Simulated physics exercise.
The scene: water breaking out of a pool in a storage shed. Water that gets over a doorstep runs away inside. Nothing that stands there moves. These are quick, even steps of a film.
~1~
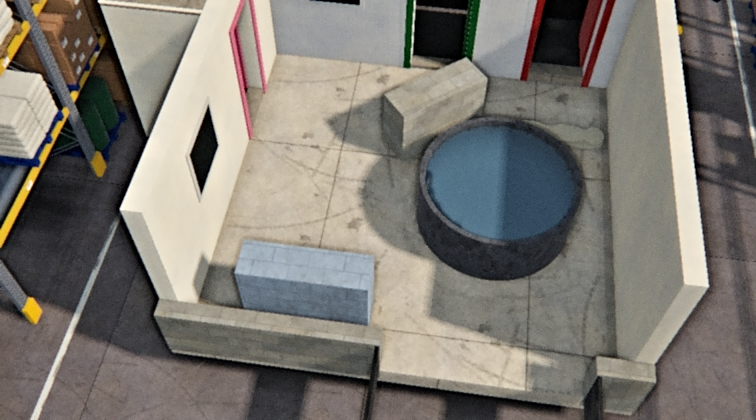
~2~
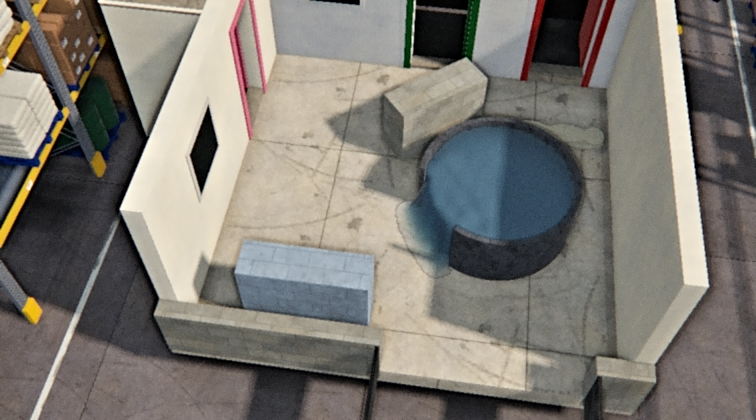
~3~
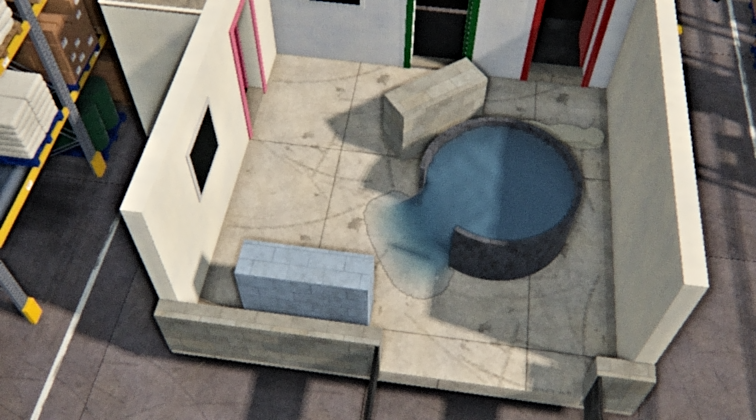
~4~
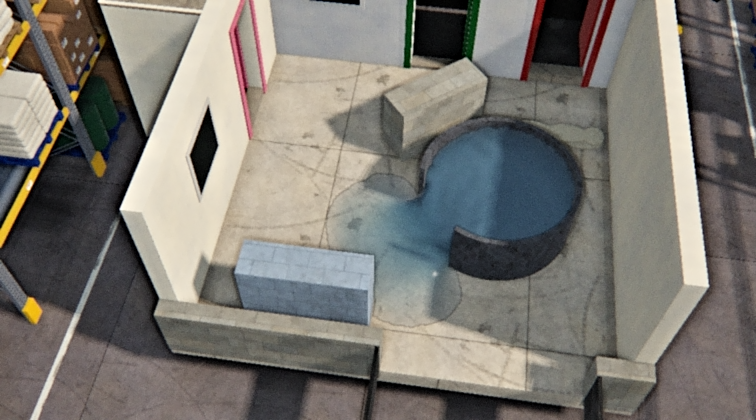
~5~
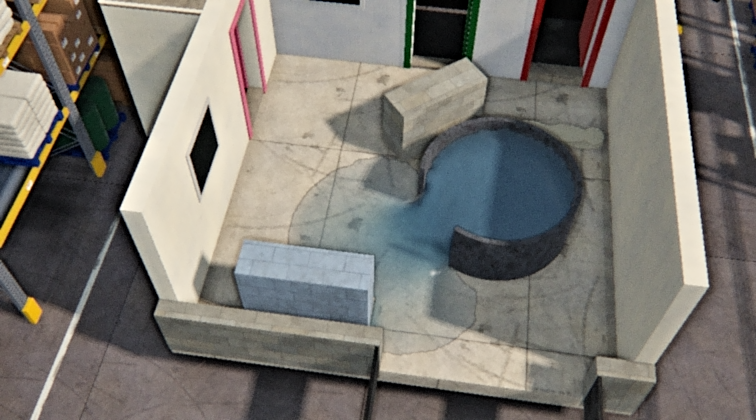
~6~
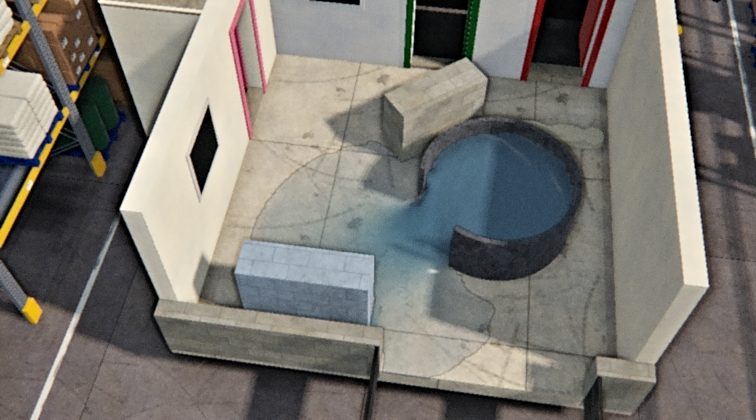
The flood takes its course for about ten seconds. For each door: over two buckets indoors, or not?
The green door takes more than that; the red door stays under that; the pink door stays under that.
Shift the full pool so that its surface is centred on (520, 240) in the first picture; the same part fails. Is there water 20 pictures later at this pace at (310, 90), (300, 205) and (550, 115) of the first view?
In that order: Flooded, under water, no water.
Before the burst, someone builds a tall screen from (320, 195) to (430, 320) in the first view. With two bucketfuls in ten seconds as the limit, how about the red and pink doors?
One by one: The red door is under, the pink door lets more in.
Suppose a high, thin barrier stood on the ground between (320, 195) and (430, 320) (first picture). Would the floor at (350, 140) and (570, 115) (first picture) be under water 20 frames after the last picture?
As listed: Flooded, dry.
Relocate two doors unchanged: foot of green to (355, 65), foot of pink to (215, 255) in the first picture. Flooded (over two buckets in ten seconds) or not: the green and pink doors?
My reading: Green goes over, pink floods.
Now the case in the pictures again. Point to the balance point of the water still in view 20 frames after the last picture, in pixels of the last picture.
Around (367, 217).
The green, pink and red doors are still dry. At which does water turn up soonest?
I say the pink-painted one.
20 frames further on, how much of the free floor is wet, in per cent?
I make it 55 per cent.
A moment on, water covers 35 % of the floor; the green door not reached, the red door not reached, the pink door not reached.
Next, water covers 35 % of the floor; the green door not reached, the red door not reached, the pink door wet at the sill, nothing in.
Then, water covers 55 % of the floor; the green door wet at the sill, nothing in, the red door not reached, the pink door wet at the sill, nothing in.
Later, water covers 90 % of the floor; the green door under two buckets in, the red door wet at the sill, nothing in, the pink door wet at the sill, nothing in.
In the end, water covers 95 % of the floor; the green door over two buckets in, the red door under two buckets in, the pink door under two buckets in.
